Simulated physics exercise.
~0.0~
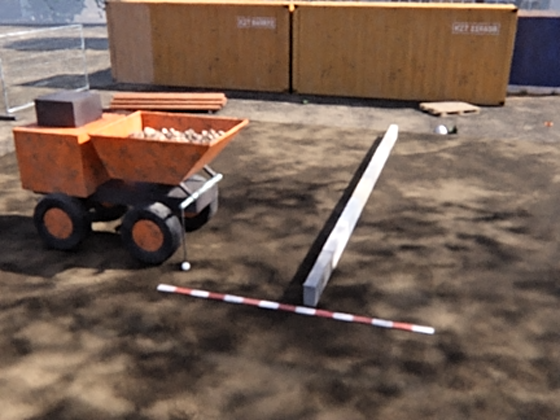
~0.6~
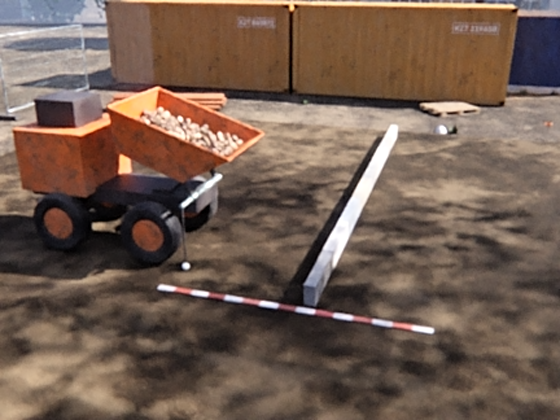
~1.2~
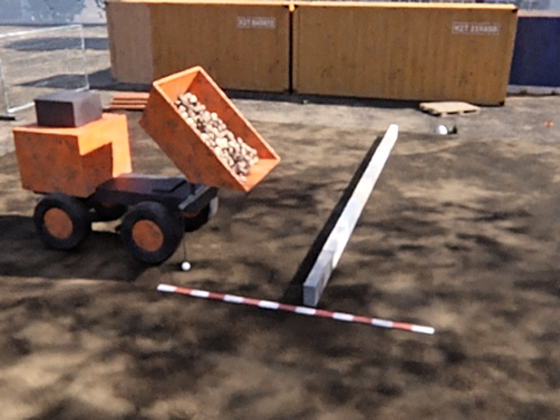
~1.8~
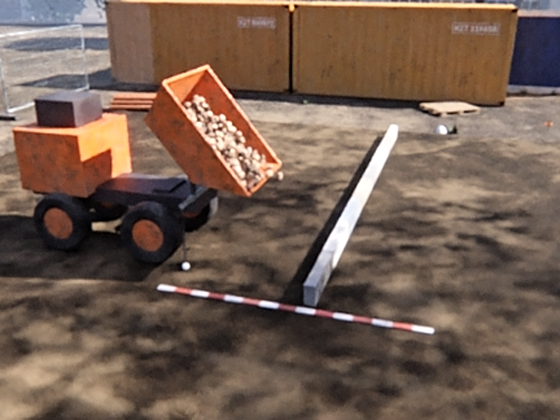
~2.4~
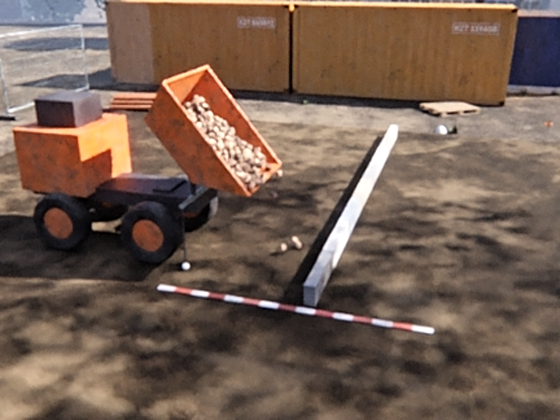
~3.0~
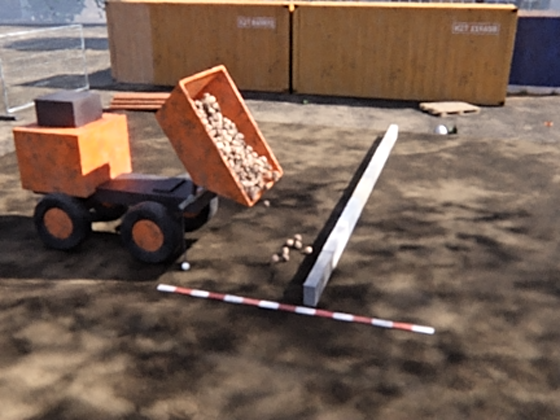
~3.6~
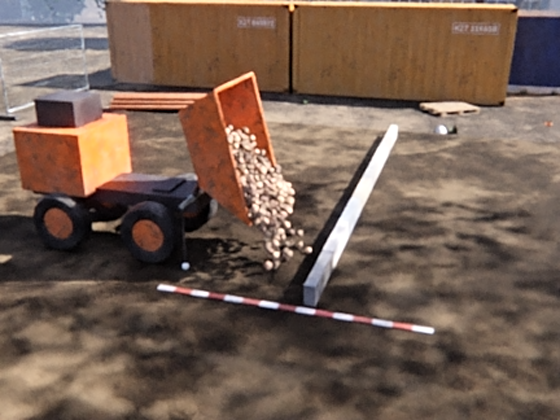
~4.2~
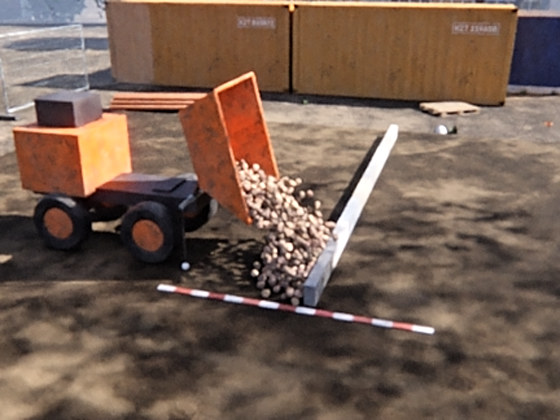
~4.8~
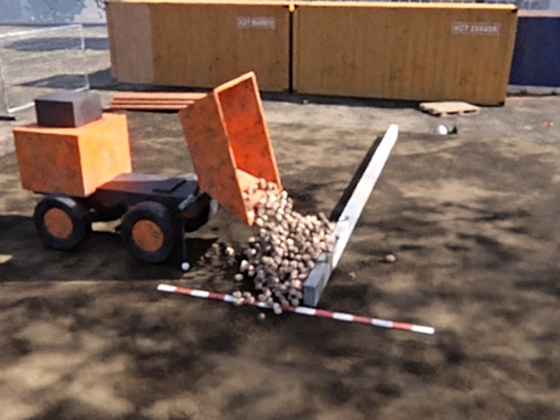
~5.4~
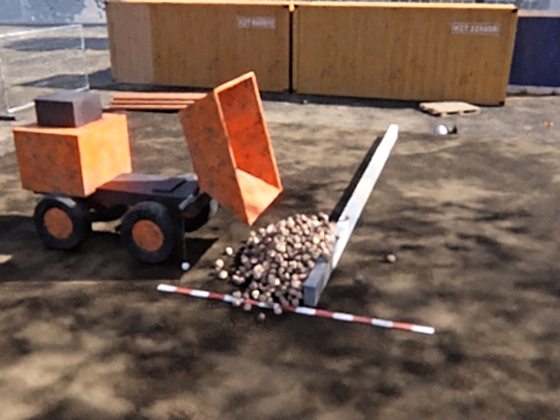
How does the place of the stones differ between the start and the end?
At the start the stones lie inside the orange skip of the dumper. At the end they are in a heap on the ground, lower and further right, against the near side of the kerb.
